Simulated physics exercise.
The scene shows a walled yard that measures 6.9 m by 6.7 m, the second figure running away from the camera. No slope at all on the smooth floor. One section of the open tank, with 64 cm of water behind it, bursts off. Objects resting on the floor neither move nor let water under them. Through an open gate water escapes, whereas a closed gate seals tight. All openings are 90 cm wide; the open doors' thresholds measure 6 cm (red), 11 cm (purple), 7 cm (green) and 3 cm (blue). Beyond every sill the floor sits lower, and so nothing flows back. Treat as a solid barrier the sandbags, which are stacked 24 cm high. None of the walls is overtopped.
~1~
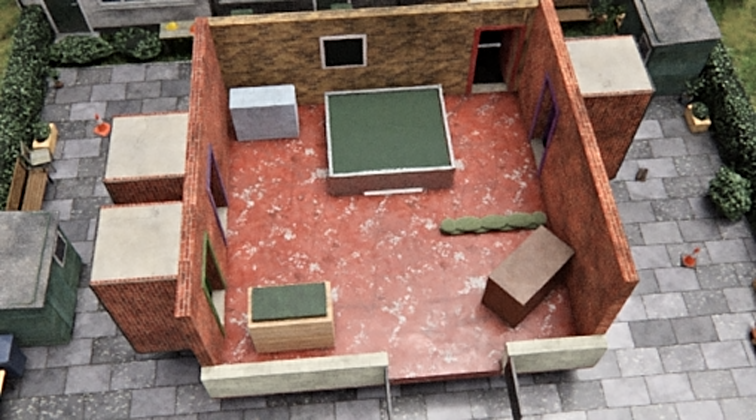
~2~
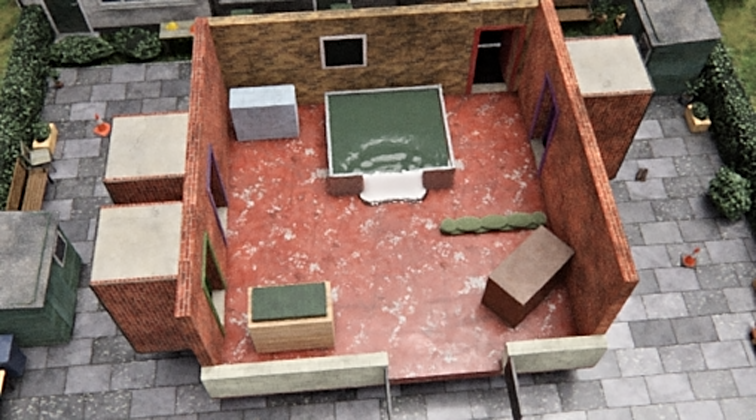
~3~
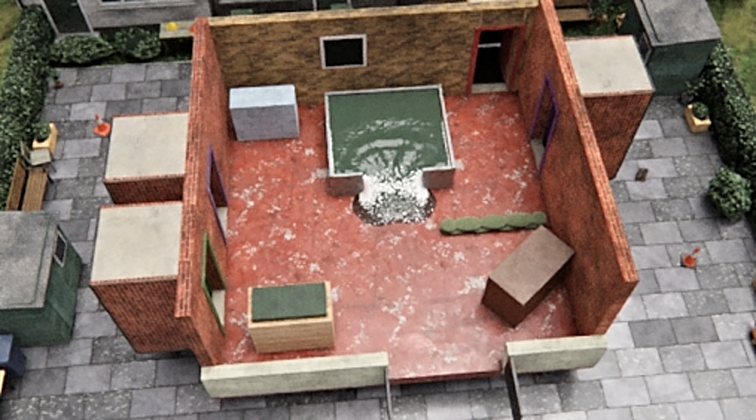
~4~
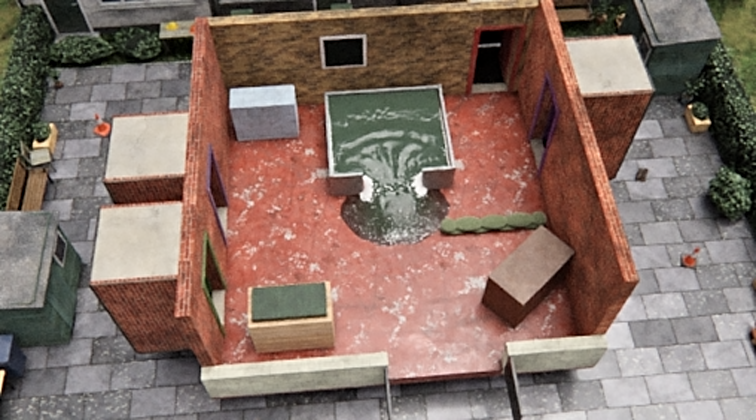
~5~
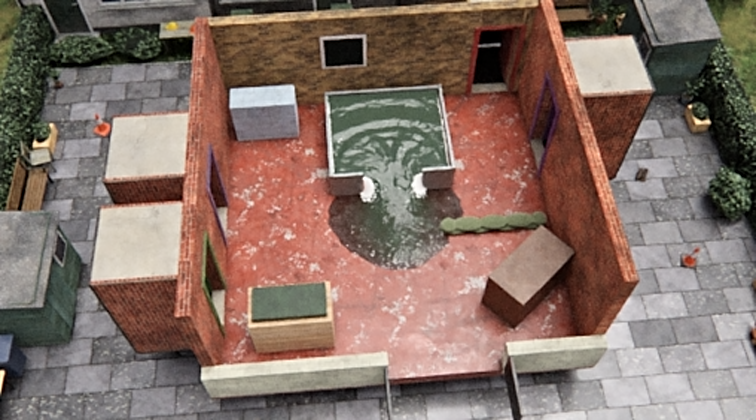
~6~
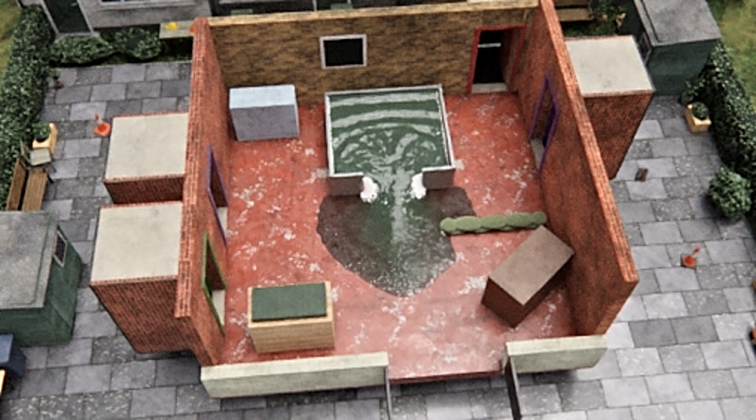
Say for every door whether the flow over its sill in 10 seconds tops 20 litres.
Result: Red door - falls short; purple door - falls short; green door - tops it; blue door - falls short.
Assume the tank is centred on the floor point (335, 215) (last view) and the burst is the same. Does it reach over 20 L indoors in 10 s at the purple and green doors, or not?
Then: Purple not over, green above.
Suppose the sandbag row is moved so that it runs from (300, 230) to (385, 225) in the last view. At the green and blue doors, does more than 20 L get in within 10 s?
Then: Green under, blue above.
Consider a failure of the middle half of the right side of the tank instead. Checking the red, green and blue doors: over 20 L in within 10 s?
Red exceeds; green falls short; blue exceeds.
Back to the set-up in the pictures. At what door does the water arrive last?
Red.
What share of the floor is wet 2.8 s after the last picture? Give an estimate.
Roughly 55 % of the floor.
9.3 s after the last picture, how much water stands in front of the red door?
The depth there is near 2.5 cm.
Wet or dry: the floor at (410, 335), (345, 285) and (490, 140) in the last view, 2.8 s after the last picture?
Well, the first is drenched, the next drenched, the last untouched by it.
Then, 0.7 s after the last picture water covers 30 % of the floor and is deepest (40 cm) near (393, 193); red door not reached, purple door not reached, green door not reached, blue door not reached.
Then, 1.5 s after the last picture water covers 45 % of the floor and is deepest (34 cm) near (393, 193); red door not reached, purple door not reached, green door not reached, blue door not reached.
Then, 2.8 s after the last picture water covers 55 % of the floor and is deepest (24 cm) near (393, 193); red door not reached, purple door 3 cm at the sill, 0 L in, green door 14 cm at the sill, 36 L in, blue door 1 cm at the sill, 0 L in.
Then, 5.3 s after the last picture water covers 75 % of the floor and is deepest (16 cm) near (393, 193); red door 3 cm at the sill, 0 L in, purple door 2 cm at the sill, 0 L in, green door 10 cm at the sill, 75 L in, blue door 4 cm at the sill, 1 L in.
Then, 9.3 s after the last picture water covers 90 % of the floor and is deepest (10 cm) near (393, 193); red door 3 cm at the sill, 0 L in, purple door 2 cm at the sill, 0 L in, green door 7 cm at the sill, 88 L in, blue door 4 cm at the sill, 3 L in.
